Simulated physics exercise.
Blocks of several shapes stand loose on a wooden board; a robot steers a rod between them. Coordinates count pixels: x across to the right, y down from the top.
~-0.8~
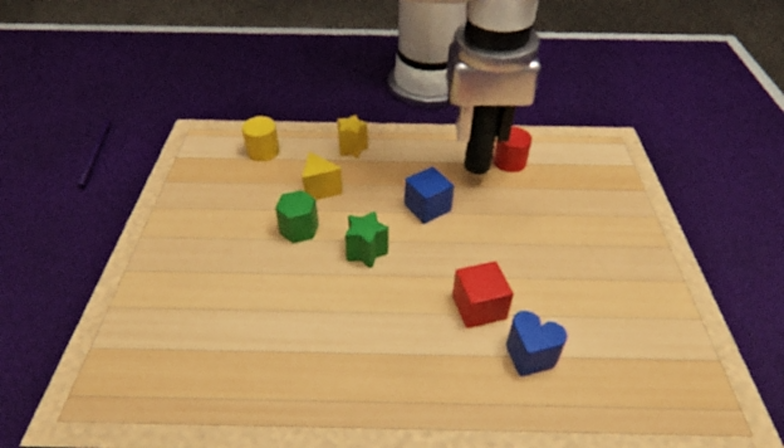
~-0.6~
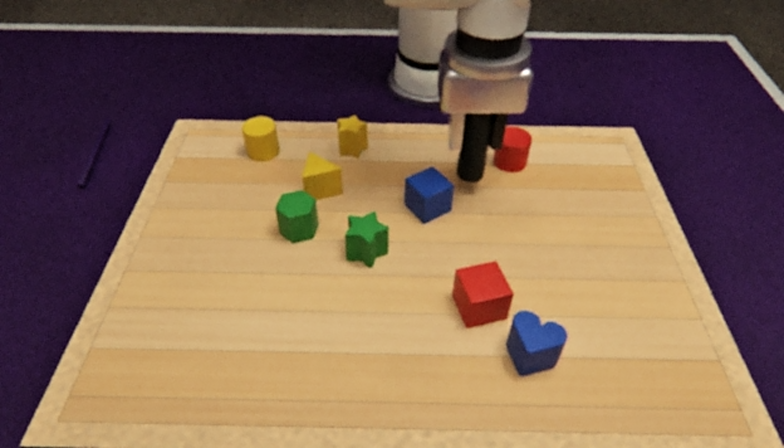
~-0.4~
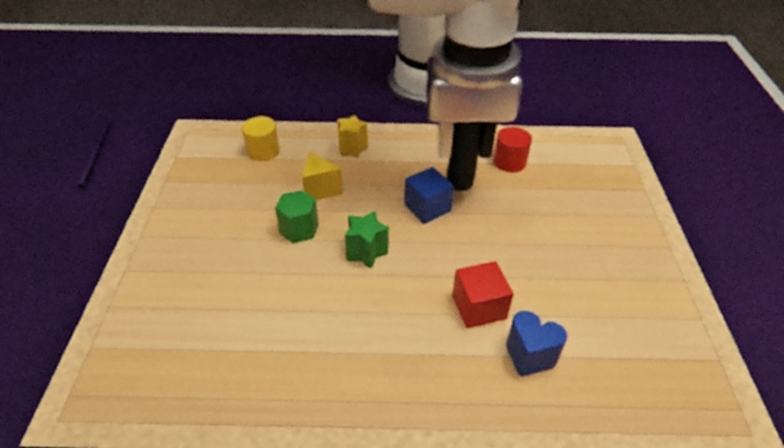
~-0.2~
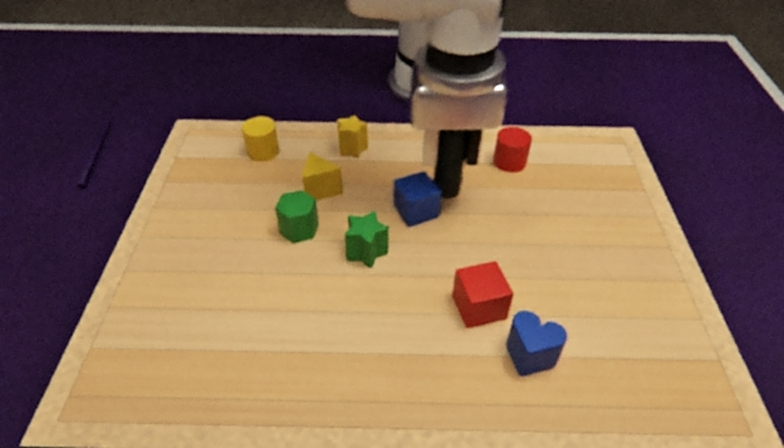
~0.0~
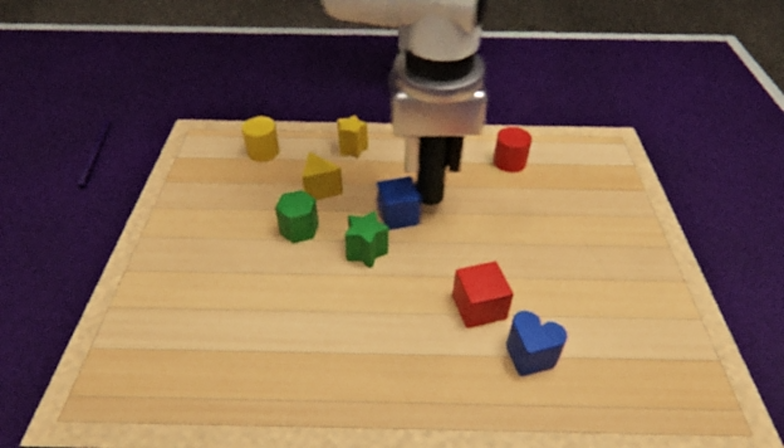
A robot arm moves its rod left and pushes the blue cube left across the board.
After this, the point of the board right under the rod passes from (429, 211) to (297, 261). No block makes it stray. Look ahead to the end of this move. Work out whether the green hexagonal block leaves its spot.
The push reaches it.
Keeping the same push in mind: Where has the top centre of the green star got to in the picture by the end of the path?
My estimate: (341, 242).
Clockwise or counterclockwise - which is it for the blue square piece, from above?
Watching from overhead, you'd notice the blue square piece rotating clockwise.
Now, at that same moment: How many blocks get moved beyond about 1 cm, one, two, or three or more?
Answer: 3+.
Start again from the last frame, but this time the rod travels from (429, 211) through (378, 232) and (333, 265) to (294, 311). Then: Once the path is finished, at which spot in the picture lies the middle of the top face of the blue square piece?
My estimate: (334, 202).
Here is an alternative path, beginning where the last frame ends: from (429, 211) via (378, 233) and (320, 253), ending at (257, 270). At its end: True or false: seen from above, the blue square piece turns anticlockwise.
The statement is false.
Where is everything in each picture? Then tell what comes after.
In the first picture, rod tip at (477, 167); block tops, green hexagonal block at (295, 203); yellow three-sided block at (318, 165); green star at (365, 225); blue square piece at (430, 181).
In the second picture, rod at (470, 175); blocks unchanged.
In the third picture, rod at (460, 183); blocks unchanged.
In the fourth picture, rod at (446, 190); blue square piece at (417, 185).
In the fifth picture, rod at (430, 197); green hexagonal block at (295, 203); yellow three-sided block at (318, 165); green star at (365, 225); blue square piece at (399, 190).
The first path, step by step. One third of the way, rod at (387, 213); green star at (364, 227); blue square piece at (354, 198), turned 20° clockwise.
Two thirds of the way, rod at (342, 230); green hexagonal block at (271, 201), turned 25° clockwise; green star at (348, 240), turned 70° anticlockwise; blue square piece at (310, 207), turned 50° clockwise.
At the end, rod at (295, 247); green hexagonal block at (254, 195), turned 45° clockwise; yellow three-sided block in place; green star at (341, 242), turned 100° anticlockwise; blue square piece at (284, 211), turned 75° clockwise.
